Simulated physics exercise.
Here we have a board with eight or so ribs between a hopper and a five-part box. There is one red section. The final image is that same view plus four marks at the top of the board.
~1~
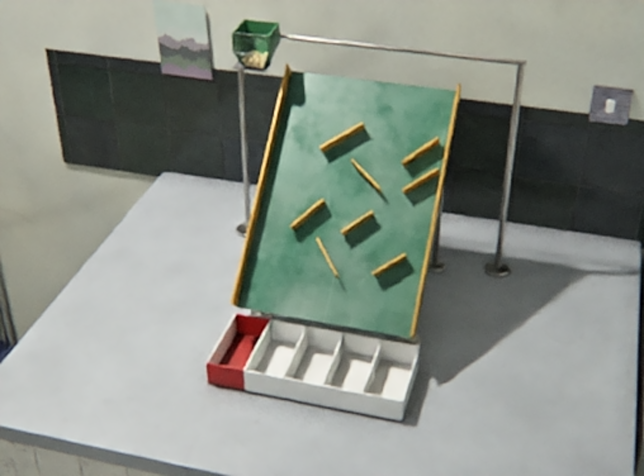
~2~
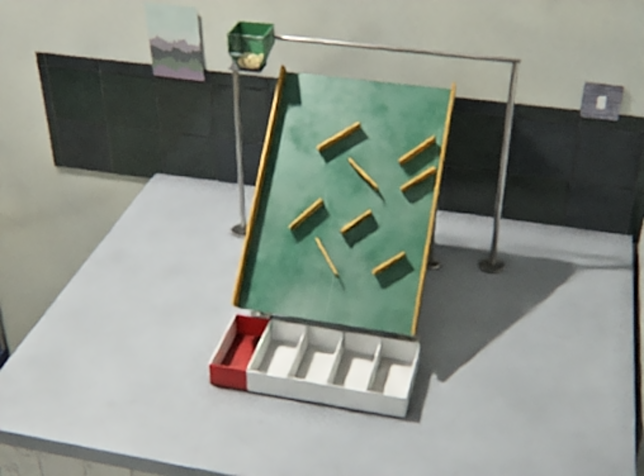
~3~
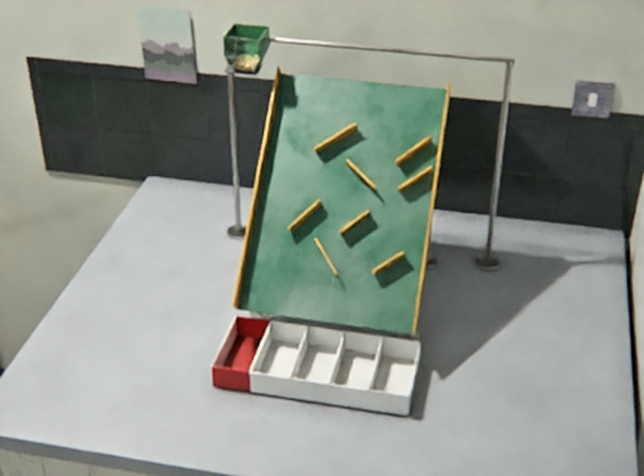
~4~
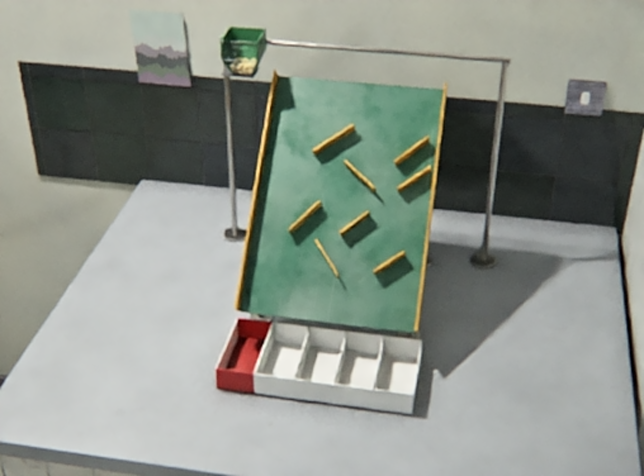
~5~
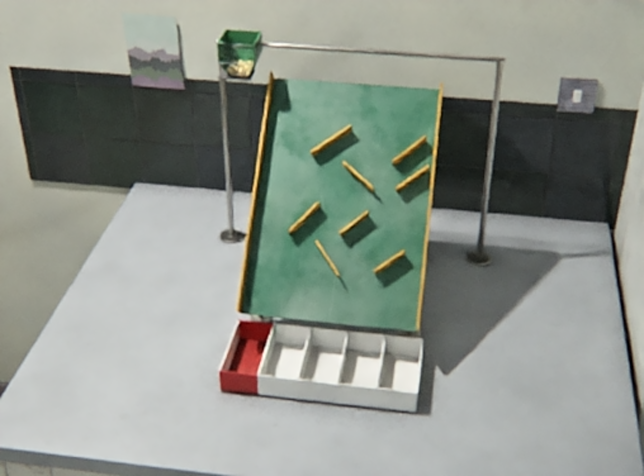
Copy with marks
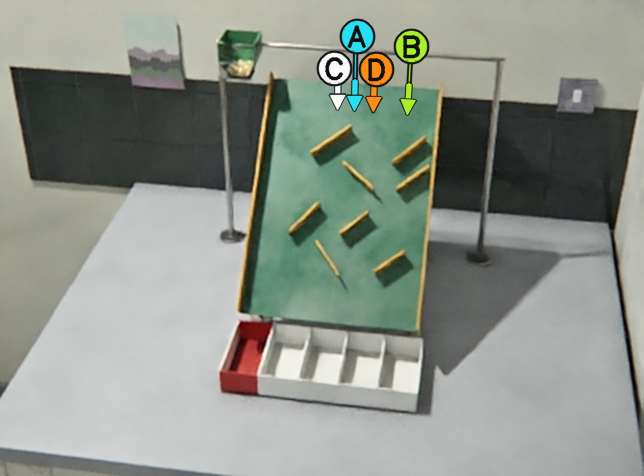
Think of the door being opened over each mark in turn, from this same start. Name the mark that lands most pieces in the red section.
The answer is mark C.
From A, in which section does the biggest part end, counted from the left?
It is the first one.
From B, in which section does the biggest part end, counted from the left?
The third from the left.
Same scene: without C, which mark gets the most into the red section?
Here it is mark A.
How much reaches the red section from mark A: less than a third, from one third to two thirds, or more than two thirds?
Mark A gives from one third to two thirds.
On the marked copy, mark A meets the board at (354, 105); mark B meets the board at (407, 109); mark C meets the board at (337, 104); mark D meets the board at (373, 106).
With A, about half in the red section, about half in other sections, a stray few outside the box.
With B, none in the red section, nearly all in other sections, a stray few held on the board, a stray few outside the box.
With C, most in the red section, a small part in other sections, a small part outside the box.
With D, a small part in the red section, nearly all in other sections.
